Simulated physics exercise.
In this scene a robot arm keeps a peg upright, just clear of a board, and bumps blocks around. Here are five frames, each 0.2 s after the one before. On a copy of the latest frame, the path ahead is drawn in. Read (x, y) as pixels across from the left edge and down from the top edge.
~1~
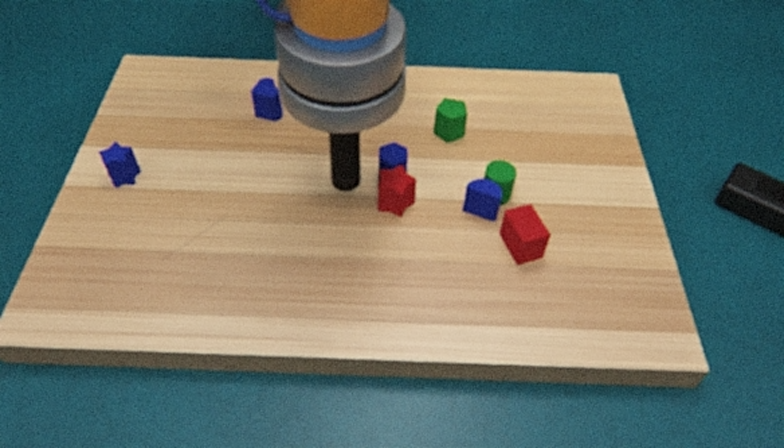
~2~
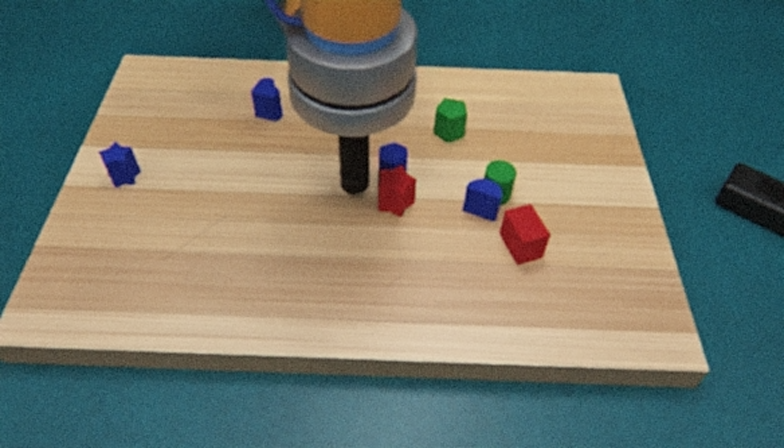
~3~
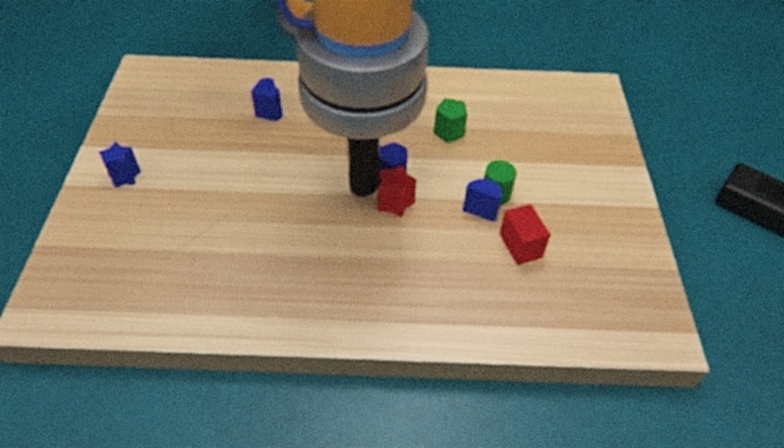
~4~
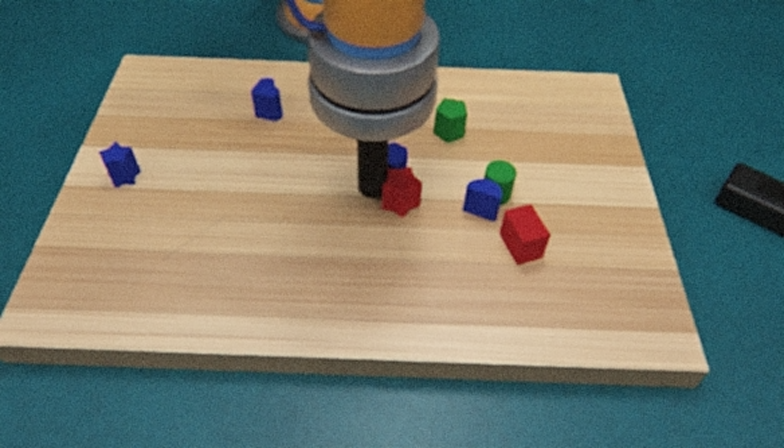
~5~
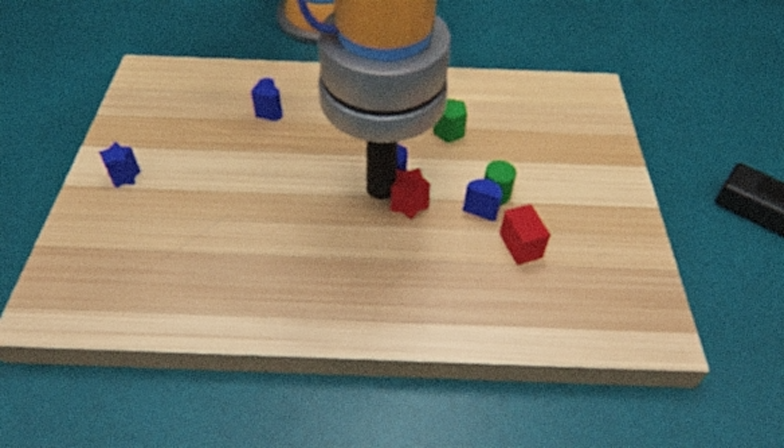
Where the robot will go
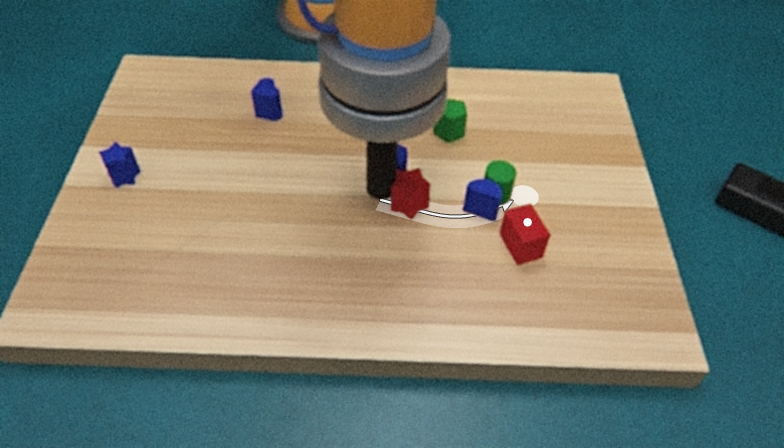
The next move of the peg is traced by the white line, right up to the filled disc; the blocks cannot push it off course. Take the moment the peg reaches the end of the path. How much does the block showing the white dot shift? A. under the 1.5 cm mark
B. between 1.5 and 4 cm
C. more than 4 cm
B
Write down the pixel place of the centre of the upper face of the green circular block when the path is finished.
It should be at (525, 151) by then.
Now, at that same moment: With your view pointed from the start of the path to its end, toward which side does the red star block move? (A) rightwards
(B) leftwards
The correct letter is A.
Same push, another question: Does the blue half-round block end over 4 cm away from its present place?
In short: Yes.
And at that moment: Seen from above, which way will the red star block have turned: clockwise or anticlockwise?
Viewed from overhead, the red star block winds up turned clockwise.
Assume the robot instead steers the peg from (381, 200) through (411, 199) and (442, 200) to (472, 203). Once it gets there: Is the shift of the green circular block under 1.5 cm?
That would be a no.
Path on the board, from (381, 200) over (430, 213) and (481, 213) to (524, 196); the dot is on the red oblong.
On the path given first. One third of the way, peg at (432, 203); red star block at (463, 194); blue half-round block at (493, 188).
Two thirds of the way, peg at (483, 203); red star block at (516, 195); blue half-round block at (548, 191); green circular block at (504, 170); red oblong at (540, 225), turned 20° clockwise.
At the end, peg at (527, 186); red star block at (550, 191), turned 50° clockwise; blue half-round block at (586, 194); green circular block at (525, 151); red oblong at (548, 225), turned 50° clockwise.
